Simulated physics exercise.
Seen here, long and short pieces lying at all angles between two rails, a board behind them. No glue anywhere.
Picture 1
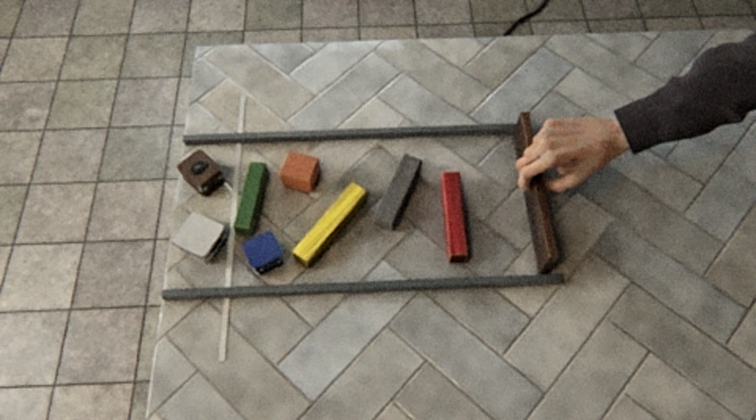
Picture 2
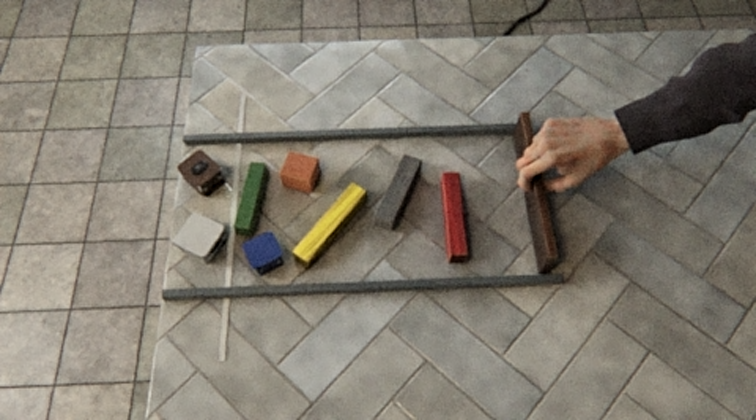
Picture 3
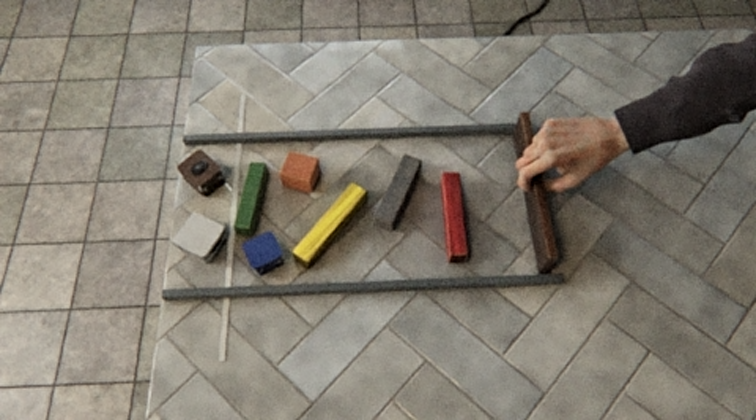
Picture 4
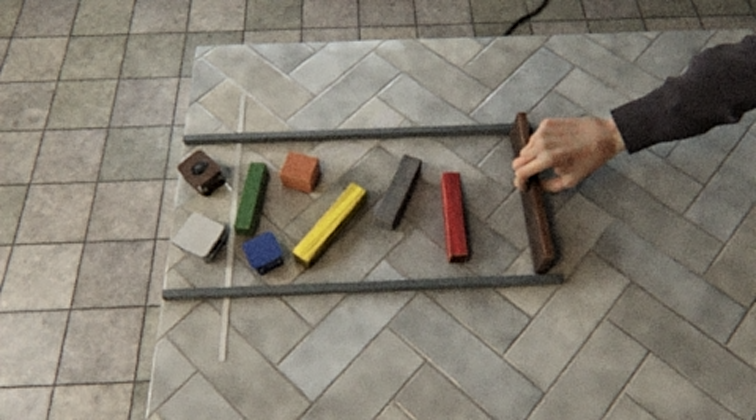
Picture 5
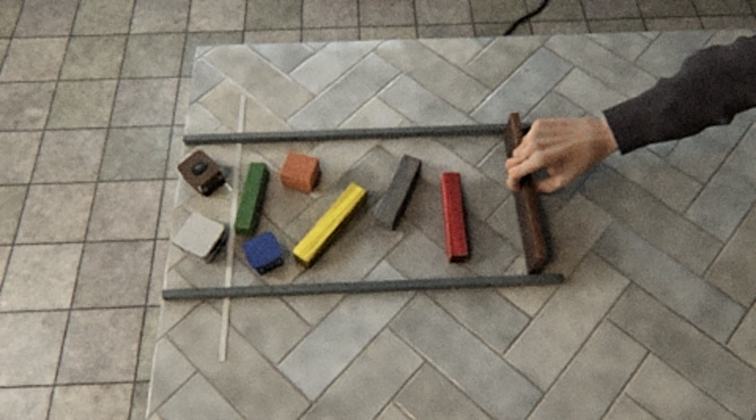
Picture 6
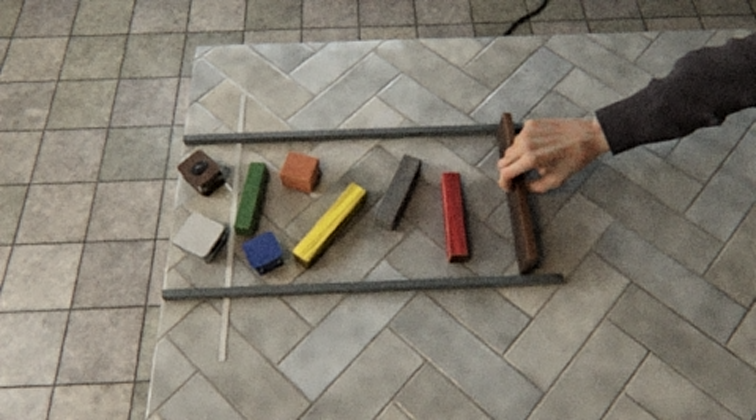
A hand slides a dark board slightly left between two rails toward scattered, unmoving coloured blocks.
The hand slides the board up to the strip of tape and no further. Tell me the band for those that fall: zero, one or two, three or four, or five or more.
Outcome: The number that fall off is three or four.
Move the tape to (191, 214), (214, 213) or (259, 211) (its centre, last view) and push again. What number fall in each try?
The counts: 7, 6 and 2.
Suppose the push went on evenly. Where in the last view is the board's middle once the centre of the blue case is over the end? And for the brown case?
At (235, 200) for the blue case; at (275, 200) for the brown case.
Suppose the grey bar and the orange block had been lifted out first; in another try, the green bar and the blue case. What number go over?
It would be 2 and 2.
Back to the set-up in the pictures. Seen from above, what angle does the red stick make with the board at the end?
Roughly 0° out of line.
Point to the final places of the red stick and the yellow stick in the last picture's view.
First (222, 225), then (184, 238).
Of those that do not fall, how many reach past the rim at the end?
3 of them.
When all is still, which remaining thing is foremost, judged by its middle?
Foremost is the blue case.
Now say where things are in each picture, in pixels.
In the first frame, brown case (202, 174); white case (201, 239); green bar (252, 198); board (534, 190); tape (234, 212).
In the second frame, white case (201, 239); red stick (454, 217).
In the third frame, green bar (252, 198); grey bar (398, 192).
In the fourth frame, brown case (202, 174); yellow stick (331, 225).
In the fifth frame, white case (201, 239); board (523, 191).
In the sixth frame, brown case (202, 174); white case (201, 239); green bar (252, 198); board (515, 191); tape (234, 212).
Soon after, none off yet; brown case at rest near (202, 174); white case at rest near (201, 239); green bar at rest near (252, 198).
In the end, the number that fall off is three or four; gone, green bar, white case and brown case.
